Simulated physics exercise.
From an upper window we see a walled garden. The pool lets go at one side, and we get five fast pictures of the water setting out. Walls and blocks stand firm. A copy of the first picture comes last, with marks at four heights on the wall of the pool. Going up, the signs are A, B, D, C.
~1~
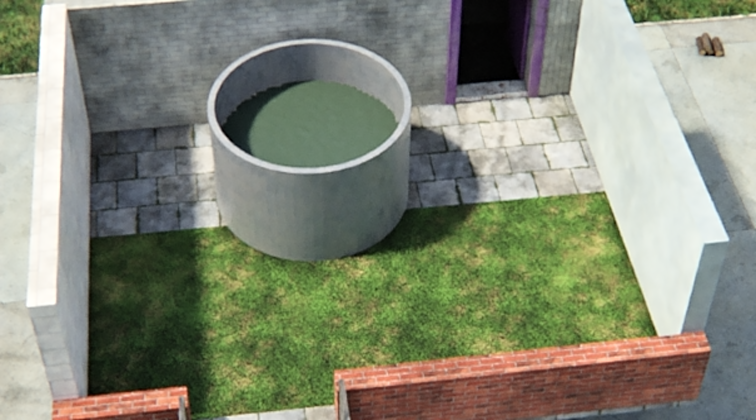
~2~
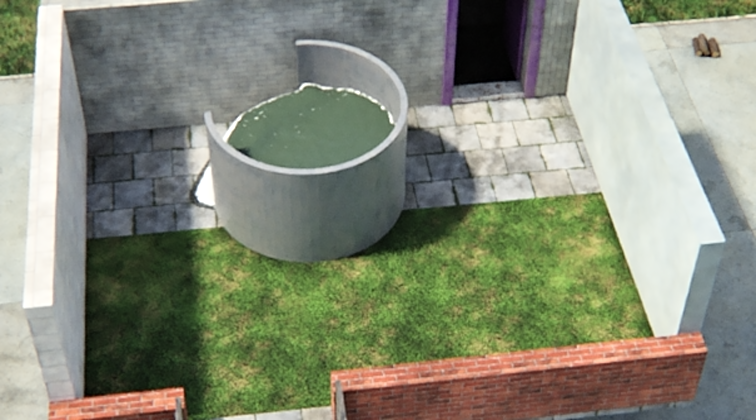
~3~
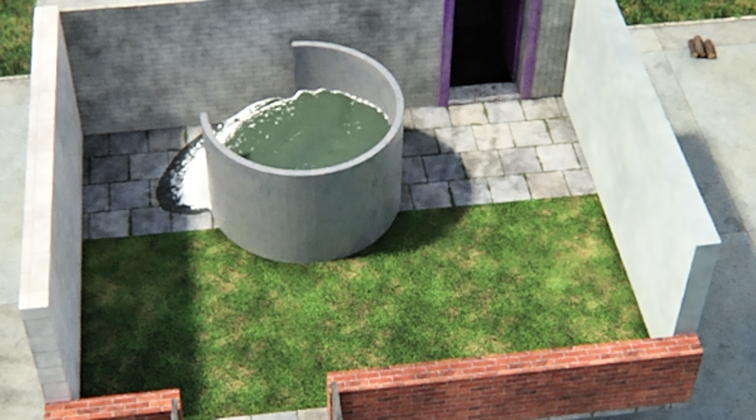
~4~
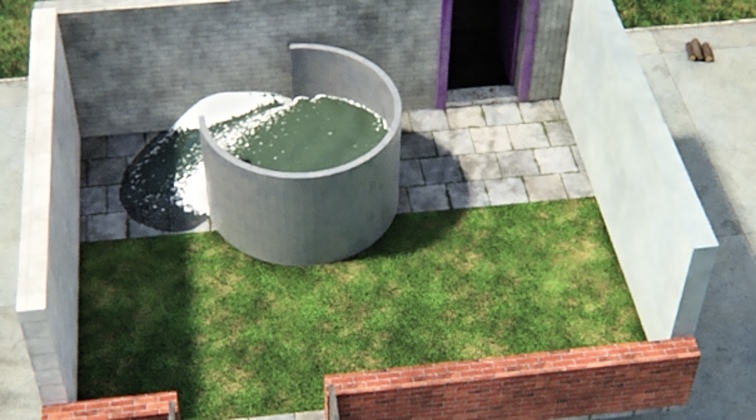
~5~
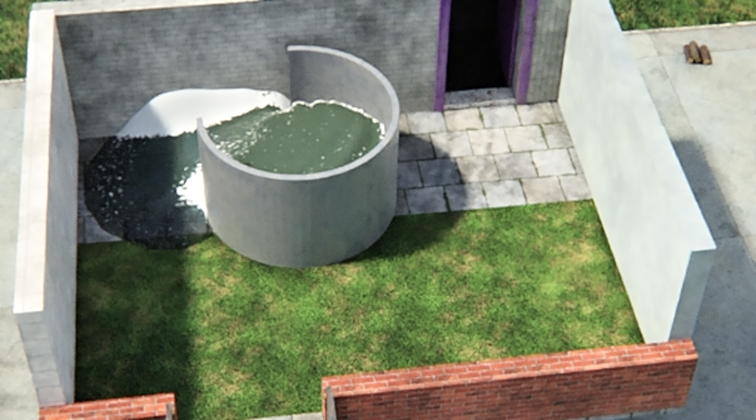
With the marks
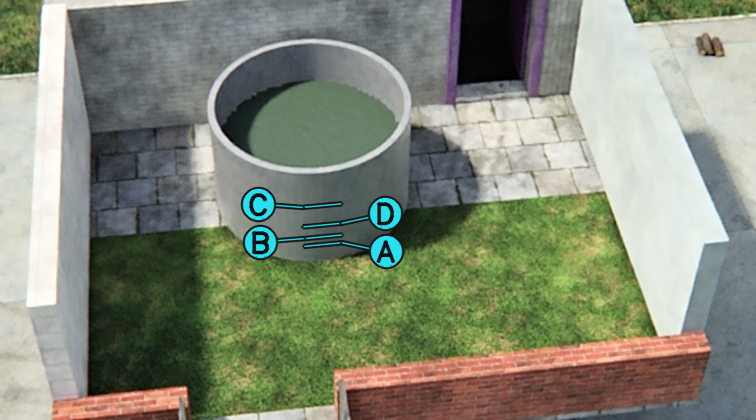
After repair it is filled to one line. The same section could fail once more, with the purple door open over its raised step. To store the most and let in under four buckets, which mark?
C.
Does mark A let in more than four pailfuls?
No, that is safe.
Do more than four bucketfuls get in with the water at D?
No, that is safe.
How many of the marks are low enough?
All of the four.
On the marked copy, A at (323, 244); B at (322, 236); C at (322, 205); D at (322, 225); from the bottom up A, B, D, C.
For mark A, nothing gets over.
For mark B, nothing gets over.
For mark C, a bucket or two gets in.
For mark D, nothing gets over.
